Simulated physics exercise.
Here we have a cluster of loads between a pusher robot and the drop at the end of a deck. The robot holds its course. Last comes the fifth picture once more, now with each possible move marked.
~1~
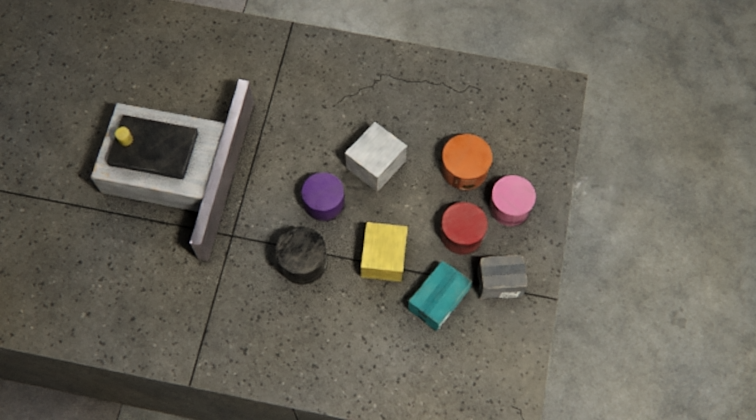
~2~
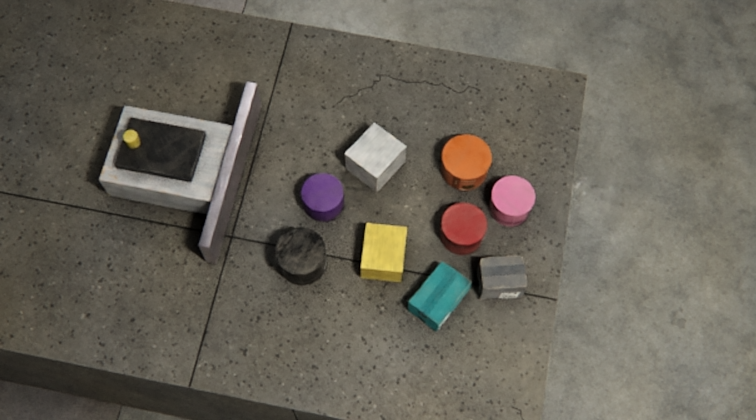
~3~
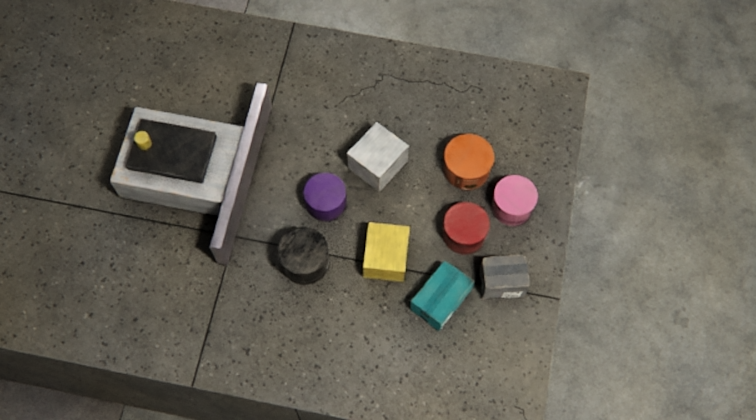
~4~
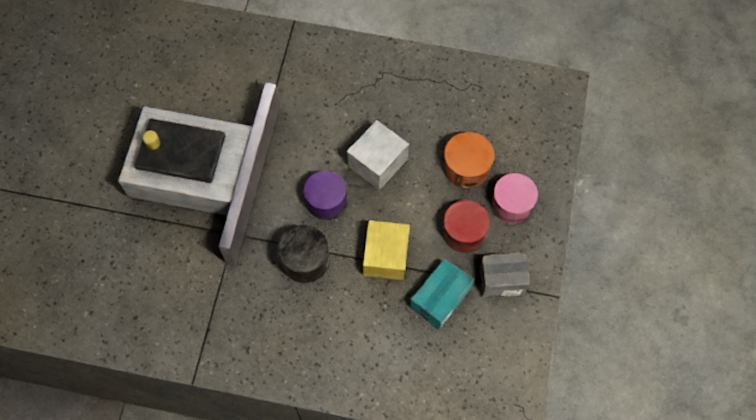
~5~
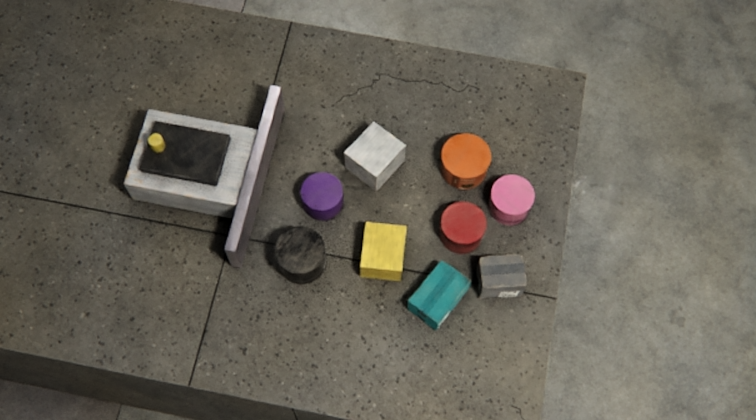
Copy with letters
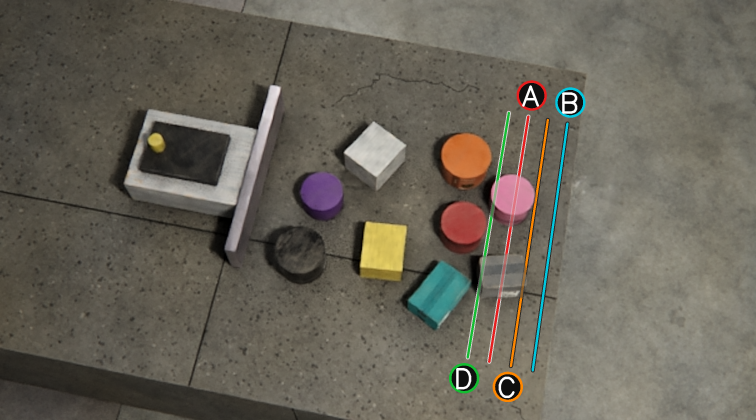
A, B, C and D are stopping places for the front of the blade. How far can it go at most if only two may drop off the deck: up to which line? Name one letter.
No farther than D.
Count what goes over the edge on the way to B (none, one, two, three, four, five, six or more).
In all, six or more.
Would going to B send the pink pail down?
By then, yes.
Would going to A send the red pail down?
Yes.
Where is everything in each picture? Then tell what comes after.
Pink pail (512, 201); white crate (376, 157); turquoise parcel (440, 296), in the first picture.
Robot (166, 150); black pail (301, 257), in the second picture.
Robot (177, 151); red pail (465, 229), in the third picture.
Robot (186, 151); yellow crate (387, 250), in the fourth picture.
Robot (191, 154); pink pail (511, 200); white crate (375, 156); turquoise parcel (439, 295), in the fifth picture.
On the marked copy, A at (510, 232); B at (551, 240); C at (530, 236); D at (489, 229).
With D. Early on, robot (274, 169); black pail (352, 268); white crate (381, 156).
Further on, robot (358, 185); pink pail (520, 206); grey parcel (509, 275).
At the end, robot (425, 197); grey parcel over the edge; orange pail (568, 170); one fallen.
As for the rest, A drops four; B drops seven; C drops four.
